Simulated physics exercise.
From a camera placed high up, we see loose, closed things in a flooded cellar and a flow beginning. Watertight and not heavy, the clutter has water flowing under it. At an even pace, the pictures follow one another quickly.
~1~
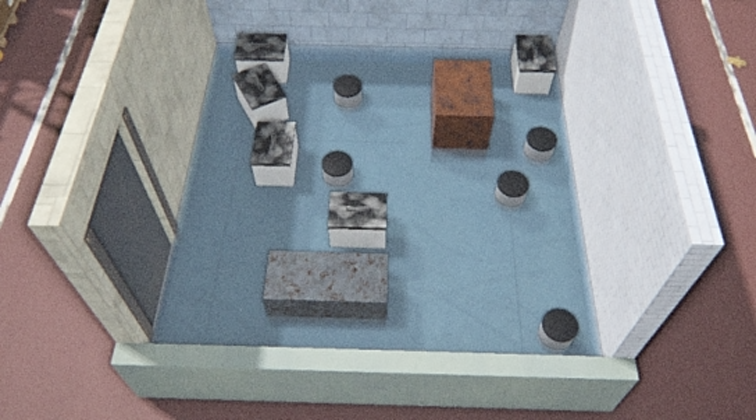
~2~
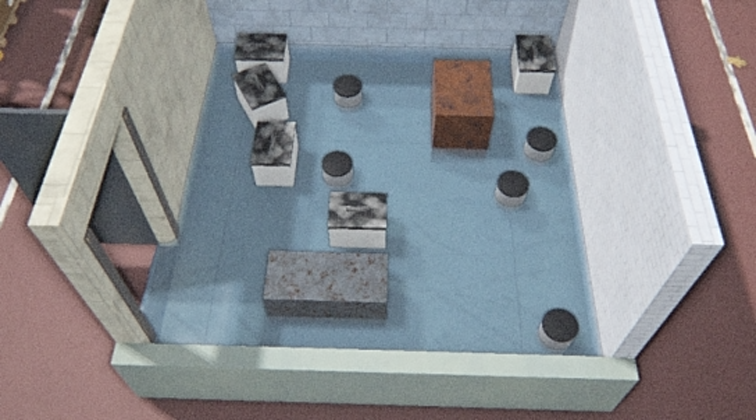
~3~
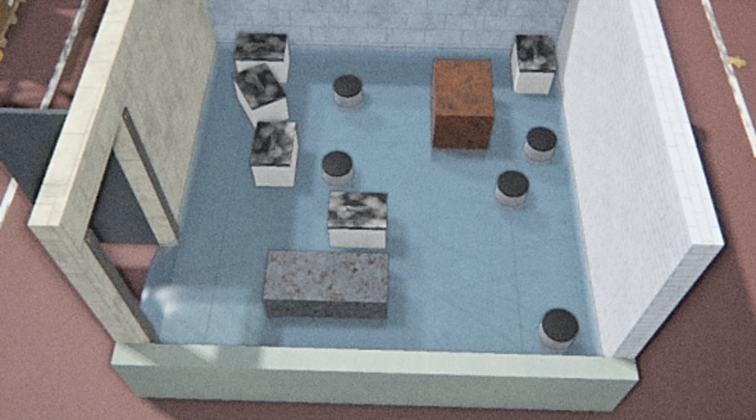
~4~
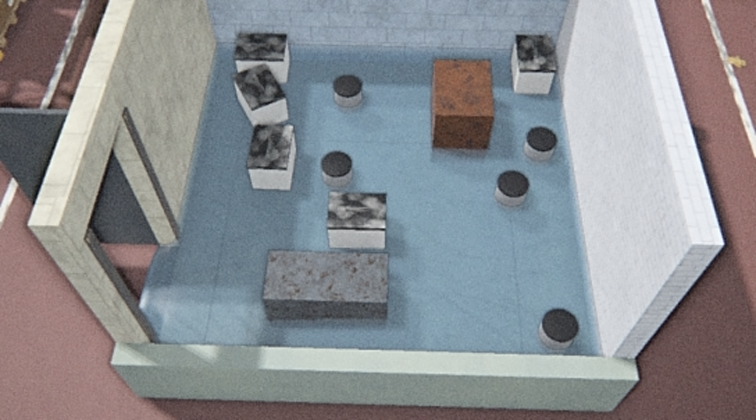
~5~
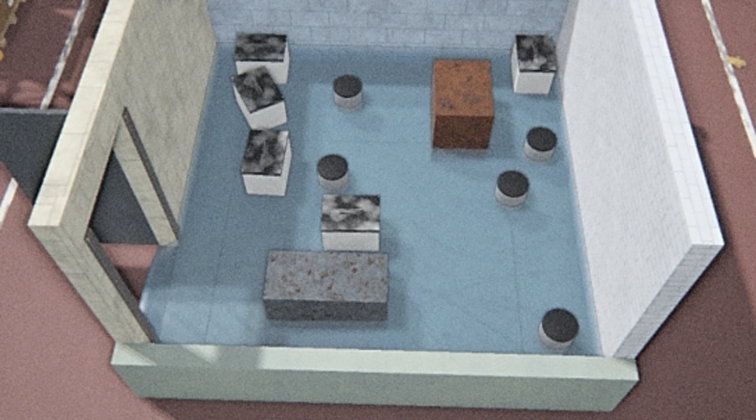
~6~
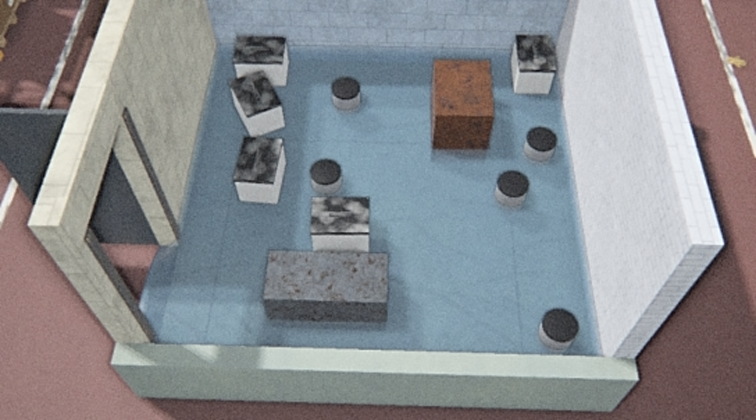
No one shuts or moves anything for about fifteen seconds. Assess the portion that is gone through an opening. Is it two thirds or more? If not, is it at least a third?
What's gone ends up between a third and two thirds of the lot.
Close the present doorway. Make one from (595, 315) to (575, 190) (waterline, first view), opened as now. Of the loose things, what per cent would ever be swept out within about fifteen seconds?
60 per cent.
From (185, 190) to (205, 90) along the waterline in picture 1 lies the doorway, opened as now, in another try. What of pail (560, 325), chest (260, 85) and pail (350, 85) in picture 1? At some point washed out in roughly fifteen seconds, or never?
One after the other: Still in, washed out, washed out.
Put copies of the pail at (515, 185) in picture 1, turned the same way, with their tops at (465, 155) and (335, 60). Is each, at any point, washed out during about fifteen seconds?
Listed first does not escape, listed second does not escape.
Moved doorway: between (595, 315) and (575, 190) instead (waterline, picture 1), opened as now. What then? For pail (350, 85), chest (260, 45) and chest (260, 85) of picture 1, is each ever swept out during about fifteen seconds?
Remains, remains, remains.
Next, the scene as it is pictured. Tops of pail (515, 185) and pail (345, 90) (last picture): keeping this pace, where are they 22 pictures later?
Roughly (437, 210) and (279, 143).
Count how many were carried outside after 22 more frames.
4.
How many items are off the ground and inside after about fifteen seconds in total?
Count: 6.
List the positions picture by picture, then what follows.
A chest at (273, 142) floats; a chest at (358, 209) floats; 0 of 10 have shifted, in the first frame.
A chest at (273, 142), afloat; a chest at (358, 209) floats; 0 of 10 have shifted, in the second frame.
A chest at (273, 142), afloat; a chest at (358, 209), afloat; 0 of 10 have shifted, in the third frame.
A chest at (270, 145), afloat, close to its start; a chest at (357, 210) floats; 0 of 10 have shifted, in the fourth frame.
A chest at (265, 151) floats, close to its start; a chest at (351, 212) floats, close to its start; 3 of 10 have shifted, in the fifth frame.
A chest at (258, 159) floats, close to its start; a chest at (340, 215), afloat, close to its start; 4 of 10 have shifted, in the sixth frame.
A moment on, 0 of 10 are out; 10 afloat.
Next, 2 of 10 are out; 8 afloat.
Later, 4 of 10 are out; 6 afloat.
In the end, 4 of 10 are out; 6 afloat.
